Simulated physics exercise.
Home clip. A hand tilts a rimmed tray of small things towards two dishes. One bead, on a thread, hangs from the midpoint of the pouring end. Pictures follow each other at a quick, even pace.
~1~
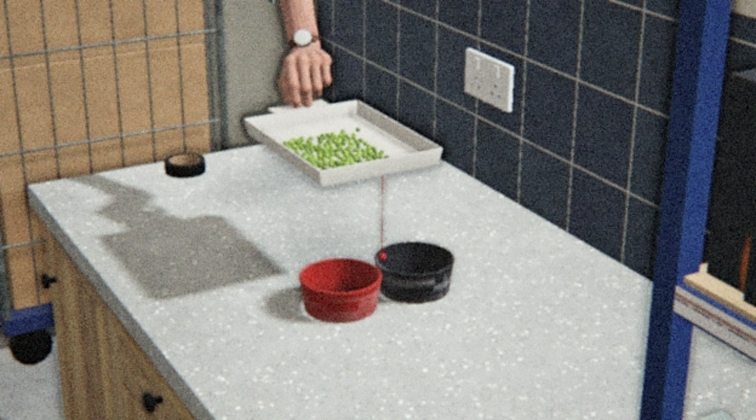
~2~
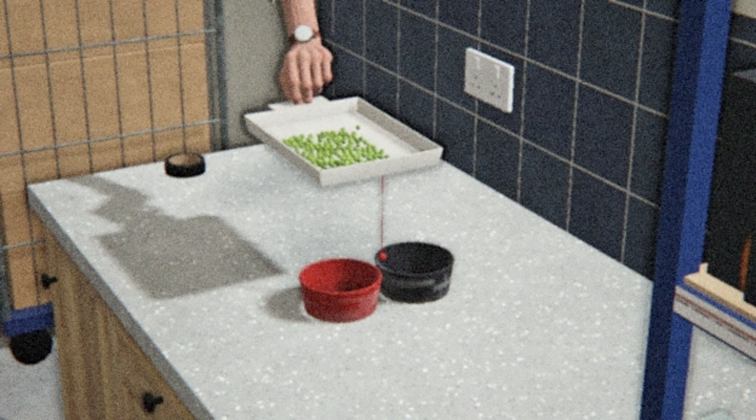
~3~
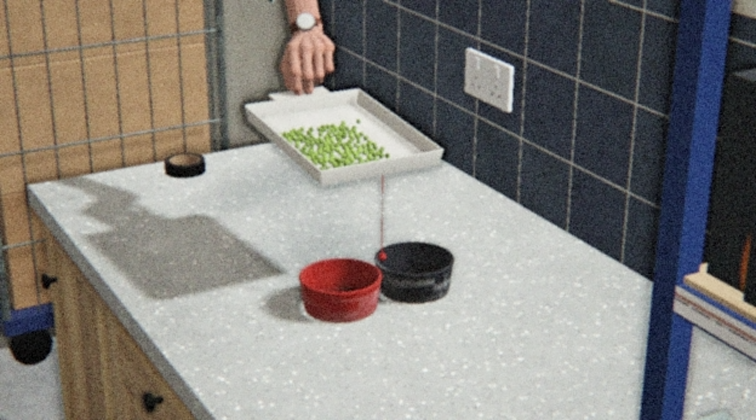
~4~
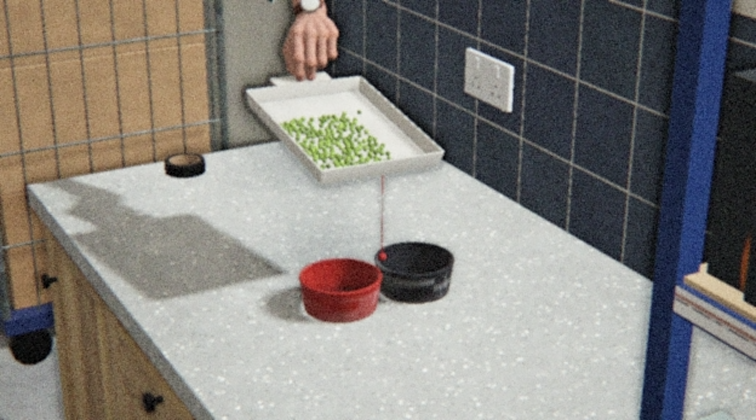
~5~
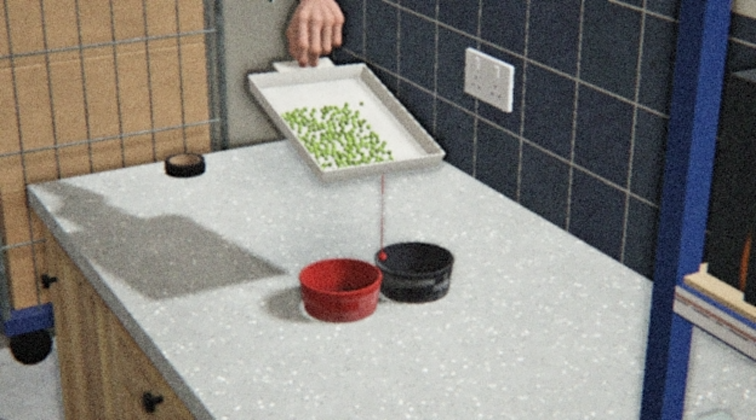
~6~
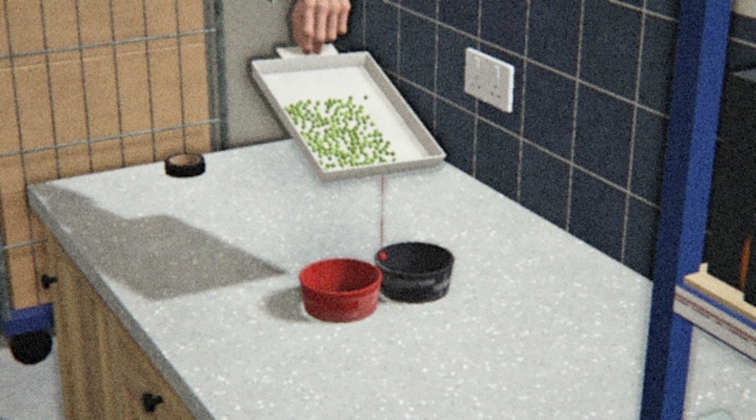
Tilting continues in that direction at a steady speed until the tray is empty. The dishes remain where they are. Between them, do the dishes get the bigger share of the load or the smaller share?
It looks like most goes past the dishes, when all's done.
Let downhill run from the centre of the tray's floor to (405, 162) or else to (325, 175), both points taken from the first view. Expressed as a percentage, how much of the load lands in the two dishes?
The first try gives close to 80 percent; the next gives 90 percent.
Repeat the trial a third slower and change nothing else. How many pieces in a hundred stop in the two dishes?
About 30 per cent.
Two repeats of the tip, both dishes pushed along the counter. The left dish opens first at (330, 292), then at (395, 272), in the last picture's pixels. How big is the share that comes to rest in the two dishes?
Around 50 % followed by around 60 %.
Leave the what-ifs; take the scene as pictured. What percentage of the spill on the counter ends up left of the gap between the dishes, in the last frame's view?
Around 10 percent of the pieces.
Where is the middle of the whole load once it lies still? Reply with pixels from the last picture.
(437, 313).
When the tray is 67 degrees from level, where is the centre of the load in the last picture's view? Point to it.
The load is centred around (381, 156).
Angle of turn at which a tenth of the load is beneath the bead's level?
Around 105° of tilt.
Soon after the last picture, tray tipped steeply; nearly all on the tray; a stray few outside both.
A little later, tray tipped past a quarter turn; about a third on the tray; a small part in the right dish; a small part outside both; about half in the air.
Later still, tray tipped past a quarter turn; a stray few in the left dish; about a quarter in the right dish; most outside both.
By the end, tray tipped past a quarter turn; a stray few in the left dish; about a quarter in the right dish; most outside both.
